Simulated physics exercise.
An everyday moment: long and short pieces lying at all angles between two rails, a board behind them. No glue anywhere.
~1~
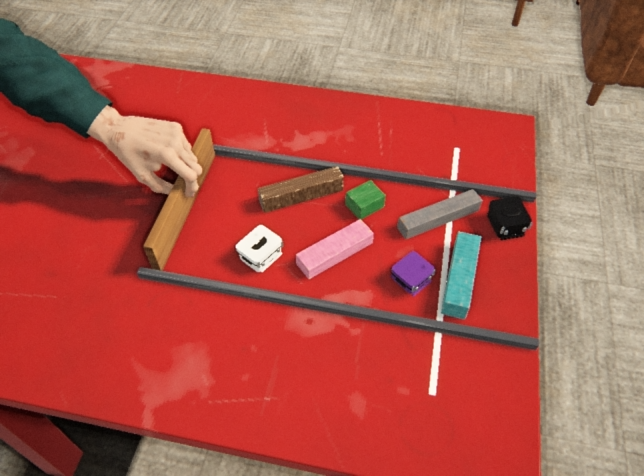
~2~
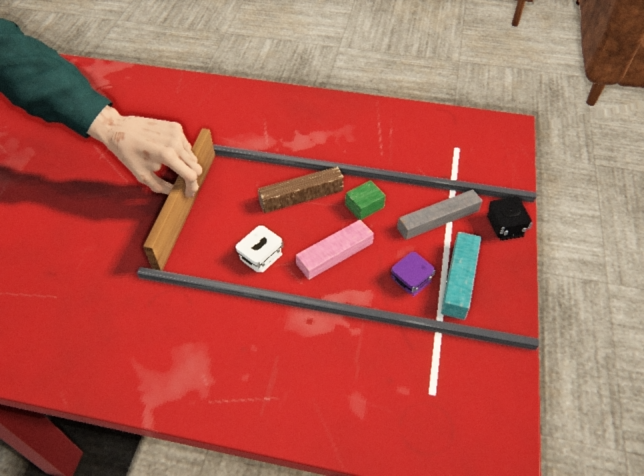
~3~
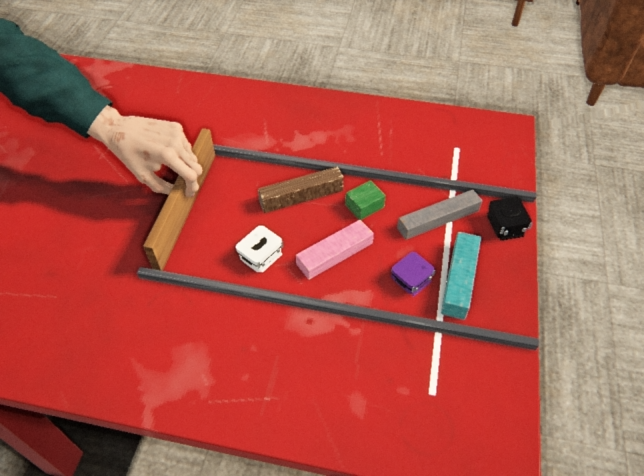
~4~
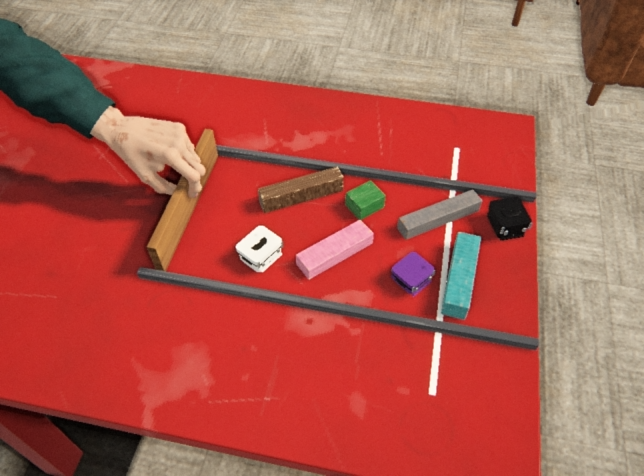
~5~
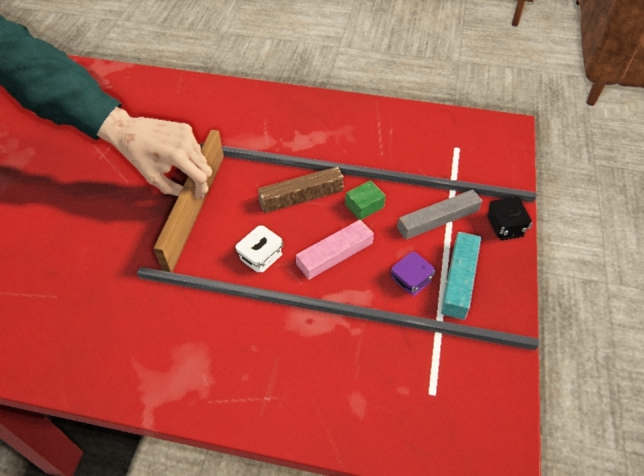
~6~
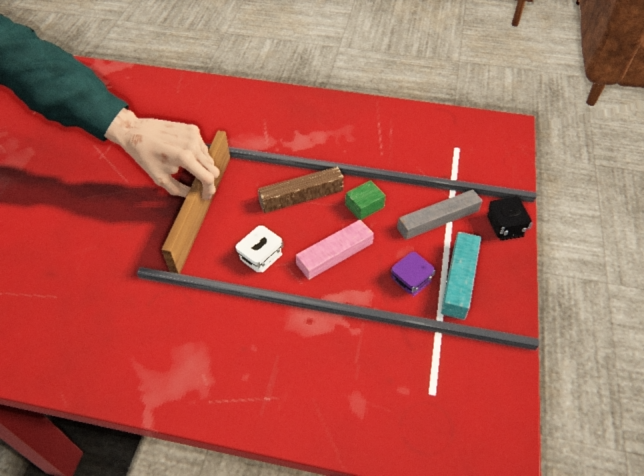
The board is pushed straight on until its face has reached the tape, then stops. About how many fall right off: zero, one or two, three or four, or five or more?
Here the number that fall off is one or two.
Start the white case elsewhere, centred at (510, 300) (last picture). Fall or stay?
From there it tumbles off.
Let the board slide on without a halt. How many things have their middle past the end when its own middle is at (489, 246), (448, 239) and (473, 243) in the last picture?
Place by place, 4, 2 and 4.
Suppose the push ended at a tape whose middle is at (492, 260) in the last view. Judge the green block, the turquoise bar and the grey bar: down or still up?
The green block does not fall; the turquoise bar comes down; the grey bar is lost.
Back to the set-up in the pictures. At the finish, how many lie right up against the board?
The number is 2.
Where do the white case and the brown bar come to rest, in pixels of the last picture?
About (462, 282), and the other about (490, 216).
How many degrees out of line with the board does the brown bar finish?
Some 50 degrees.
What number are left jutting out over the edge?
It comes to 1.
Soon after, none off yet; black case at rest near (508, 219); turquoise bar at rest near (461, 274); grey bar at rest near (440, 214).
At rest, the number that fall off is one or two; fallen, turquoise bar and black case.
